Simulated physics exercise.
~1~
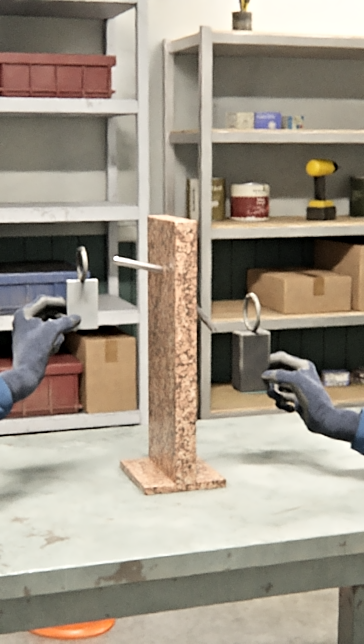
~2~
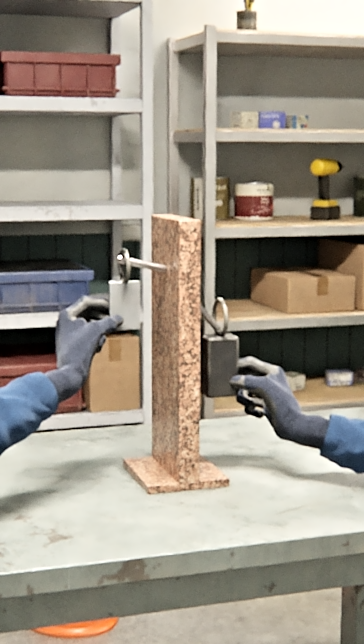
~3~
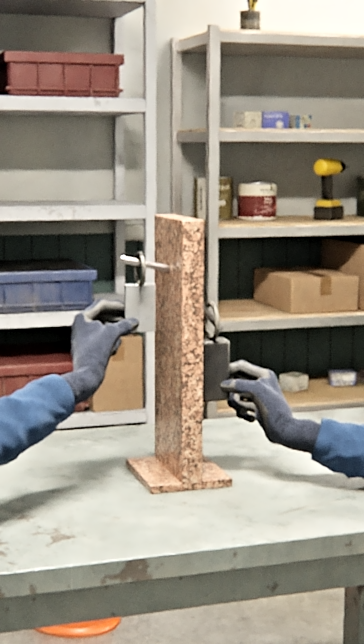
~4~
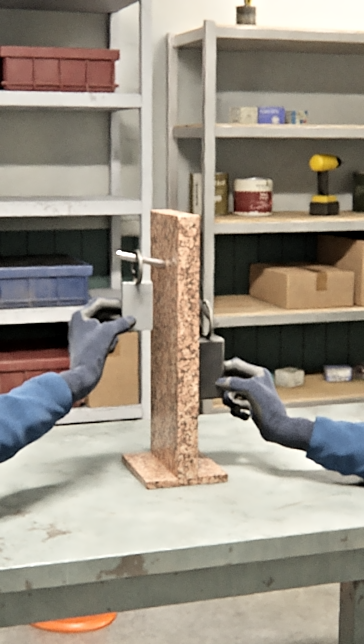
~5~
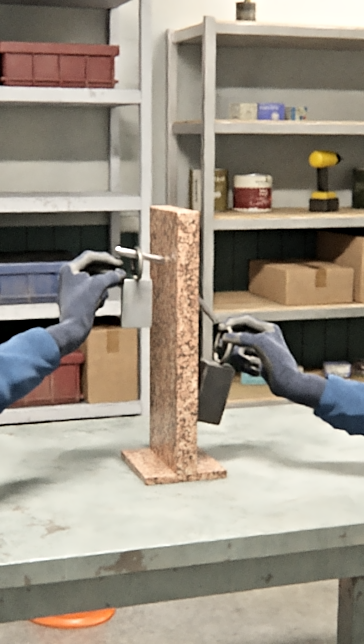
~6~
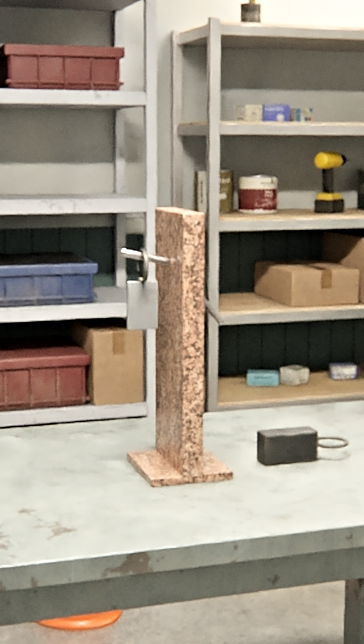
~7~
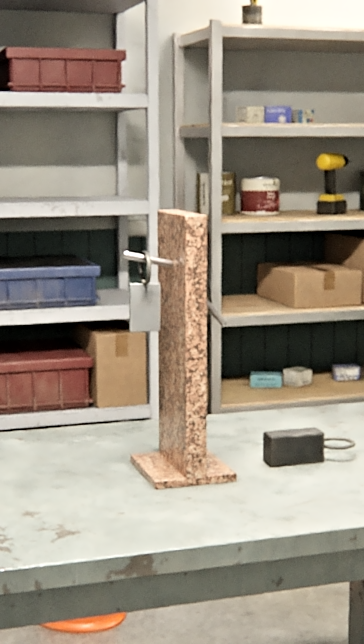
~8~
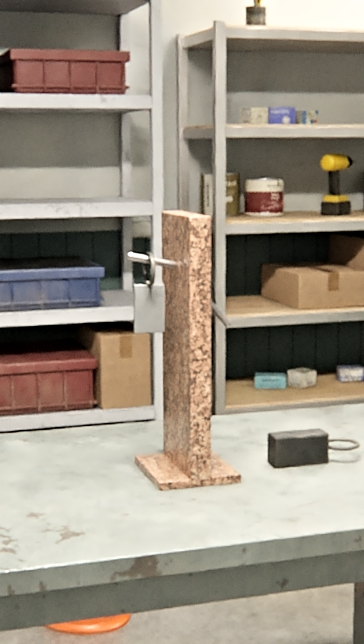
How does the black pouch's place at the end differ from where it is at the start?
At the start the black pouch is held up in the air by a gloved hand to the right of the stand. At the end it lies on its side on the workbench, lower down and a little farther right.
A speckled, reddish-brown peg stand rises from a pale workbench, seen from the front by a slightly swaying camera, with shelves of bins, boxes and a yellow drill behind. Two gloved hands in blue sleeves hold a grey ringed tag on the left and a black ringed pouch on the right. Both hands move inward and bring the rings to the pegs. As the hands let go and draw back, the black pouch tilts and drops. The grey tag stays hanging on the left peg, while the pouch ends lying on the bench to the right.
